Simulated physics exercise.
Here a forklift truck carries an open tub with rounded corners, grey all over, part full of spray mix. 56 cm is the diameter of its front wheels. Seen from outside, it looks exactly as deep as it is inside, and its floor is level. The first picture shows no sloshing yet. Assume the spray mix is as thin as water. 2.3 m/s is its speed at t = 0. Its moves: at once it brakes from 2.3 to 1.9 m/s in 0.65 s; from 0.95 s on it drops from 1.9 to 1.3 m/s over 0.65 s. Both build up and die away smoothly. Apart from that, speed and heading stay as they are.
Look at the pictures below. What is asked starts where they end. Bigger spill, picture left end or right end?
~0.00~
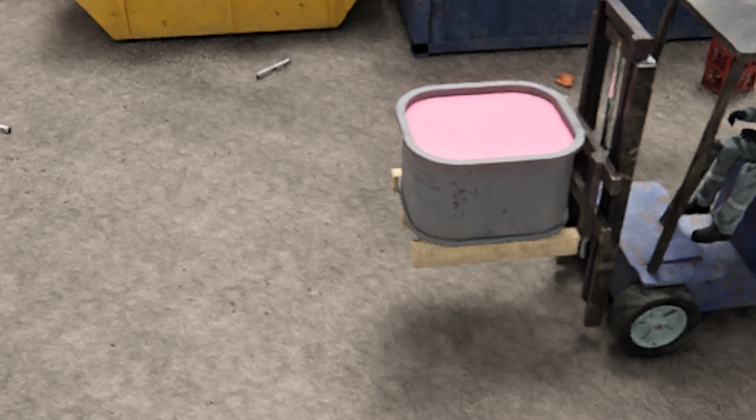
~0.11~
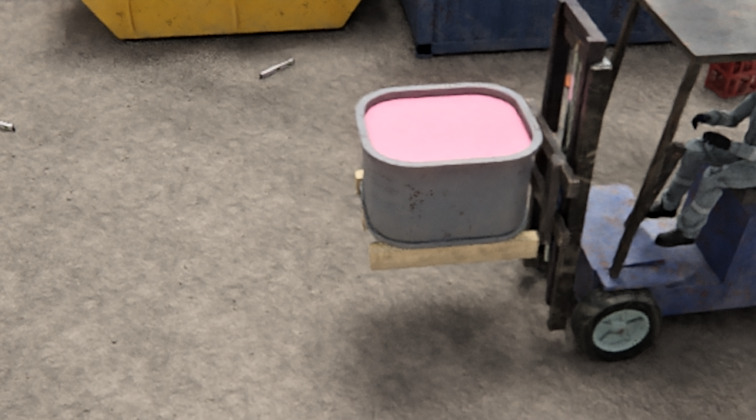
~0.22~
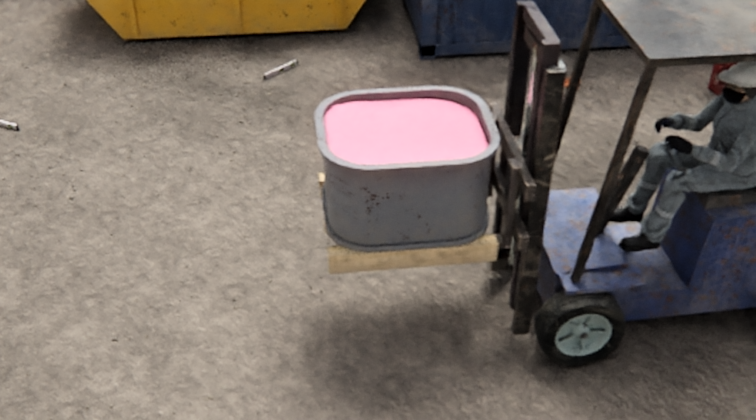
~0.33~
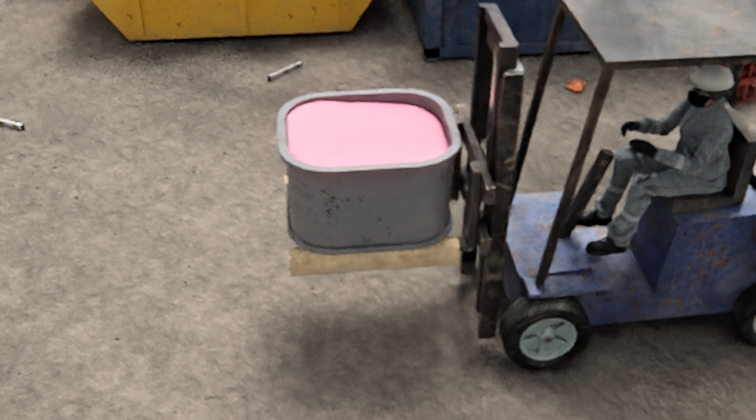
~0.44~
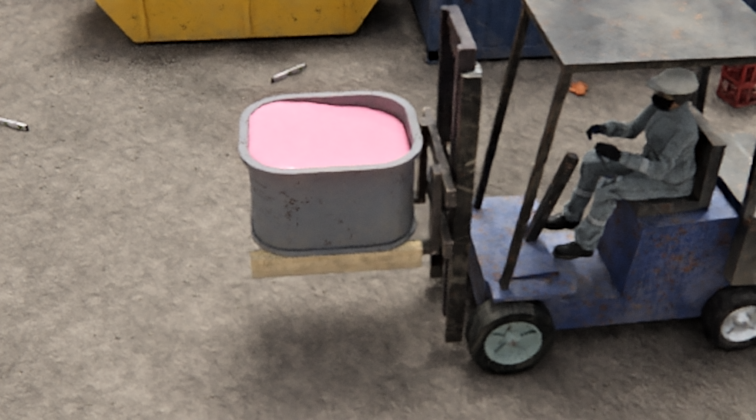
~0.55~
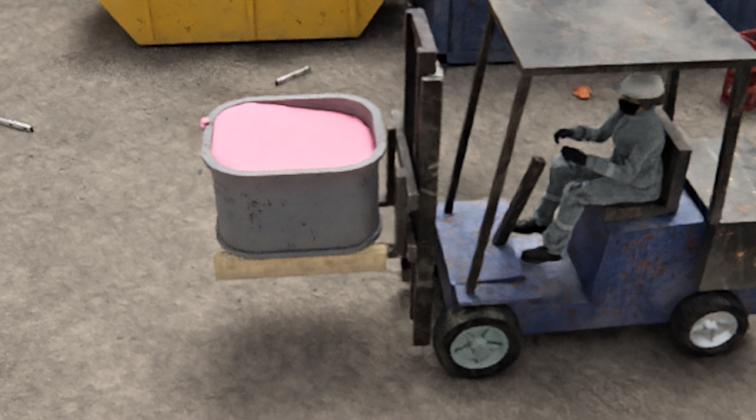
Left.
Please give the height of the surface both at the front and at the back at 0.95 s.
About 48 cm in front and 54 cm behind.
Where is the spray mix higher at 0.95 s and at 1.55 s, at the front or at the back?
It sits at the rearward end first, and later at the forward end.
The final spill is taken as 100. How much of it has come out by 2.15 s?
Some 50 per cent by then.
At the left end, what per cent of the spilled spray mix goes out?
Close to 60% of it goes that way.
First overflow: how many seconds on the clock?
1.8 s.
Then, 0.95 s in, front 49 cm, middle 51 cm, back 54 cm above the floor; no loss so far.
Then, 1.55 s in, front 63 cm, middle 49 cm, back 39 cm above the floor; no loss so far.
Then, 2.15 s in, front 39 cm, middle 48 cm, back 61 cm above the floor; the loss stands at 2 per cent, over the left end, a little elsewhere.
Then, 4.59 s in, the loss stands at 4 per cent, mostly over the left end, some over the right end; the left end has passed 3 per cent and the right end 1.
